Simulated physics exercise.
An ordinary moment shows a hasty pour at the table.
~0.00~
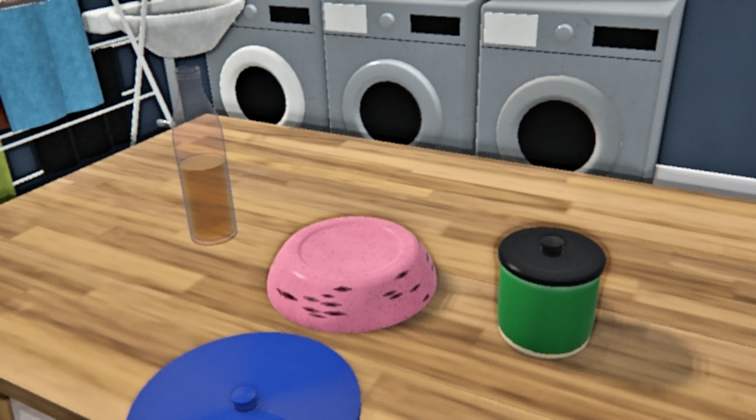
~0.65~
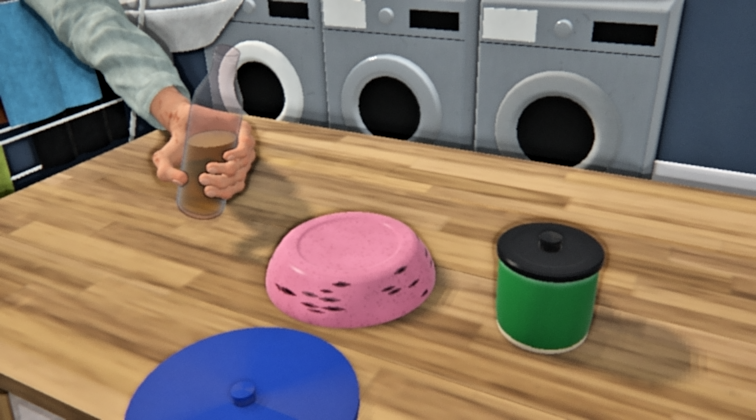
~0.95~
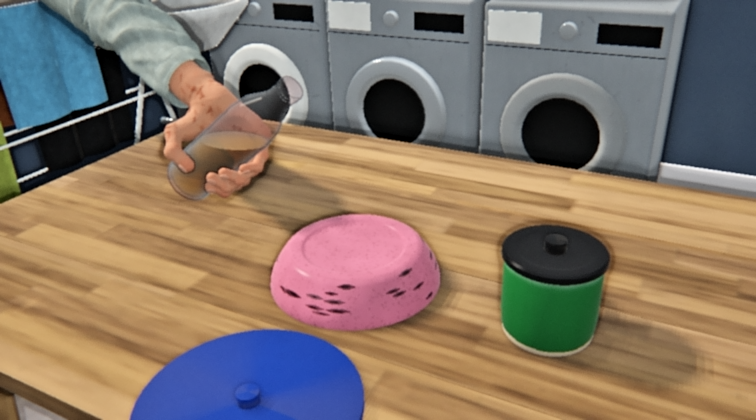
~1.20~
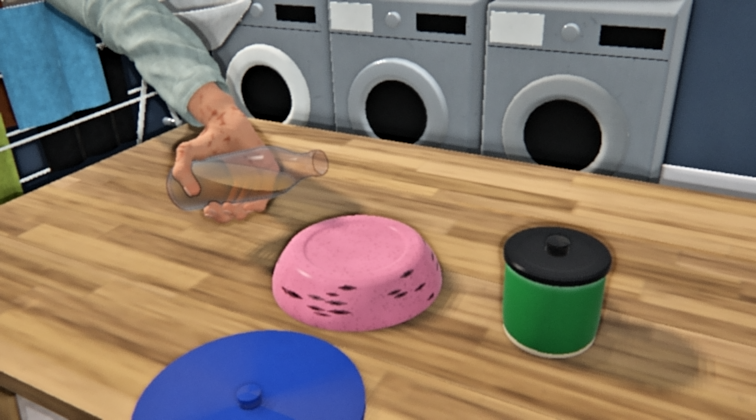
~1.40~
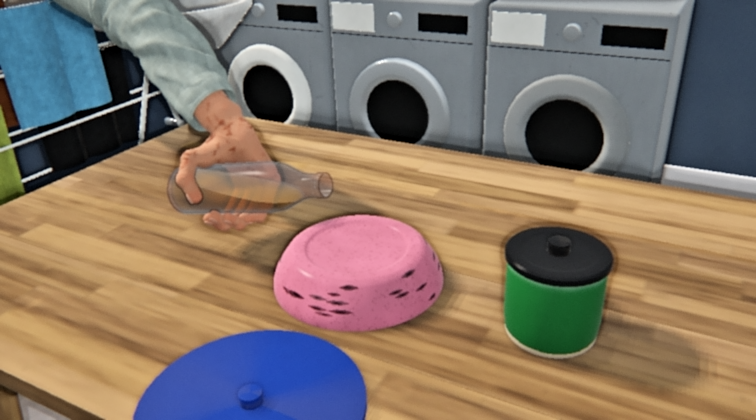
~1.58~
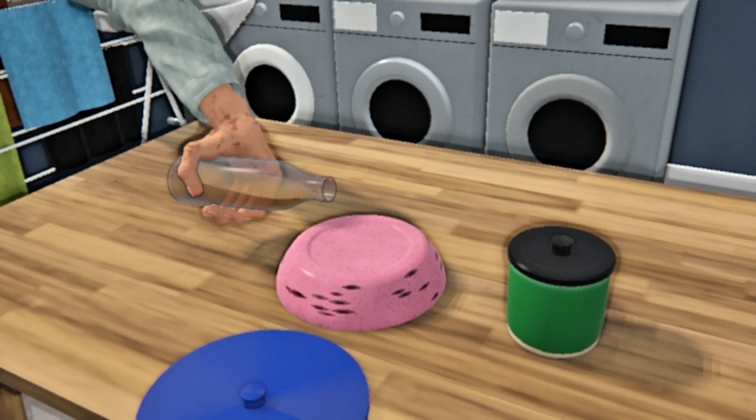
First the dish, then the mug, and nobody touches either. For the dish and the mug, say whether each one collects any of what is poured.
One by one: The dish is going to let it slide off the outside, the mug is going to let it slide off the outside.
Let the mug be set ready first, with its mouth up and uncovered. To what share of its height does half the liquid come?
Around 30 %.
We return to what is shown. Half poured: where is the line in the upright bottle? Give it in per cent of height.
Some 25 per cent, I reckon.
By 2.3 s, it runs off the upturned base of the dish.
By 3.2 s, it hits the lid of the mug and runs off.
By 4.6 s, the dish is empty, in a puddle; the mug is empty, in a puddle.
